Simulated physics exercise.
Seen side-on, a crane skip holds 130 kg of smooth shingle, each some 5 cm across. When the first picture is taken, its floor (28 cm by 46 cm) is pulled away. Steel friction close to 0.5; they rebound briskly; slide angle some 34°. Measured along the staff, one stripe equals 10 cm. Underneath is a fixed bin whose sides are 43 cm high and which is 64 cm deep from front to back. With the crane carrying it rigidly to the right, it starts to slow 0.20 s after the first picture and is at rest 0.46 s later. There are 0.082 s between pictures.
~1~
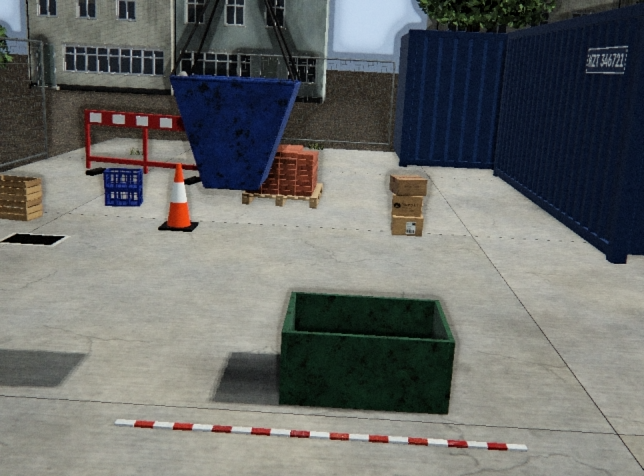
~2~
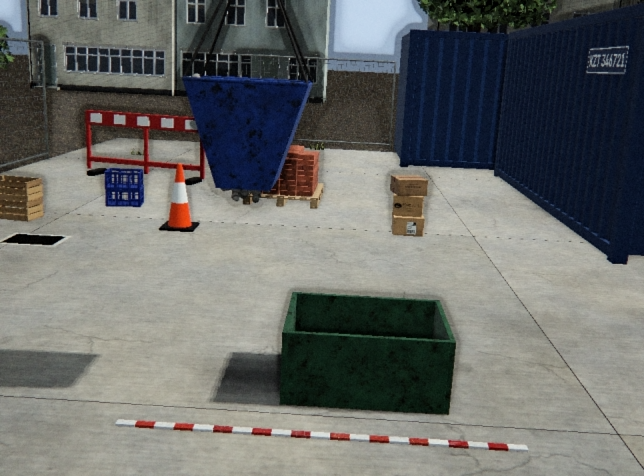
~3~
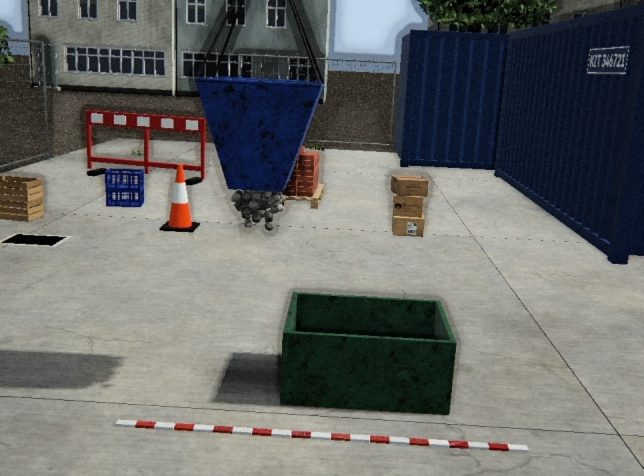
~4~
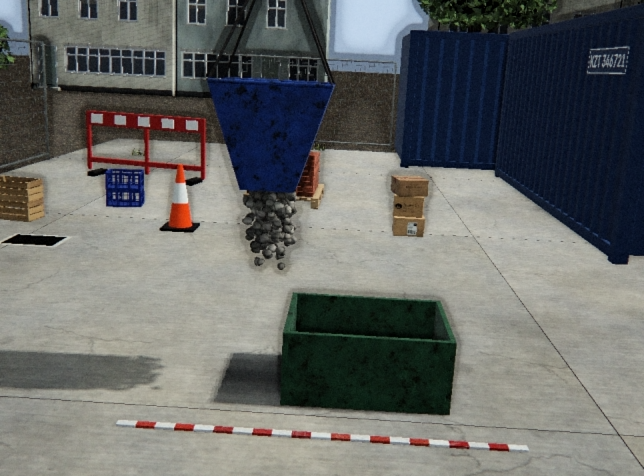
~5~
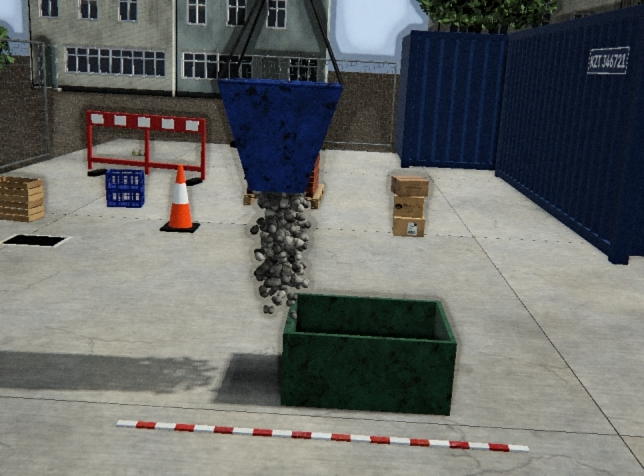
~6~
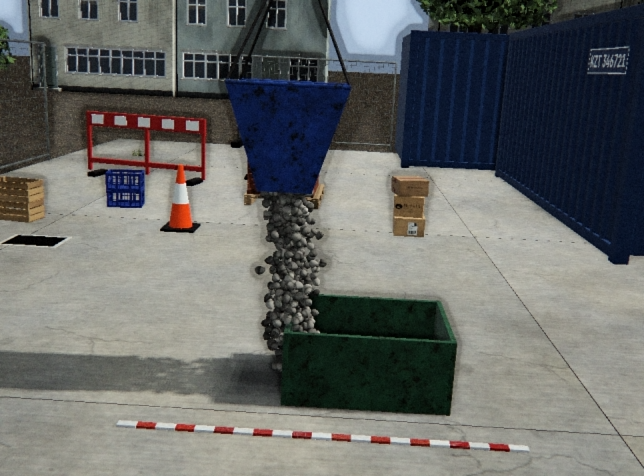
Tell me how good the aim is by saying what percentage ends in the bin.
About 67 % ends in the bin.
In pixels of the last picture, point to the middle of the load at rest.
Middle of load approx at pixel (324, 369).
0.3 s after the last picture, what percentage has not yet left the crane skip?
Still inside: Roughly 5 percent.
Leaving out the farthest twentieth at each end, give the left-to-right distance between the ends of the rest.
Some 150 cm left to right.
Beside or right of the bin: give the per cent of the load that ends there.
Something like 0 per cent, roughly.
Then, 0.3 s after the last picture, 7 % in the crane skip, 34 % falling or lying left of the bin, 58 % falling or lying in the bin; the stones farthest right are at (395, 373).
Then, 0.7 s after the last picture, 0 % in the crane skip, 32 % falling or lying left of the bin, 67 % falling or lying in the bin, 1 % falling or lying beside or right of the bin; the stones farthest right are at (433, 369).
Then, 1.3 s after the last picture, 0 % in the crane skip, 32 % falling or lying left of the bin, 67 % falling or lying in the bin, 1 % falling or lying beside or right of the bin; the stones farthest right are at (435, 377).
Then, 2.2 s after the last picture, 0 % in the crane skip, 32 % falling or lying left of the bin, 67 % falling or lying in the bin, 1 % falling or lying beside or right of the bin; the stones farthest right are at (435, 377).
Then, 4.1 s after the last picture, 0 % in the crane skip, 32 % left of the bin, 67 % in the bin, 1 % beside or right of the bin; the stones farthest right are at (435, 377).
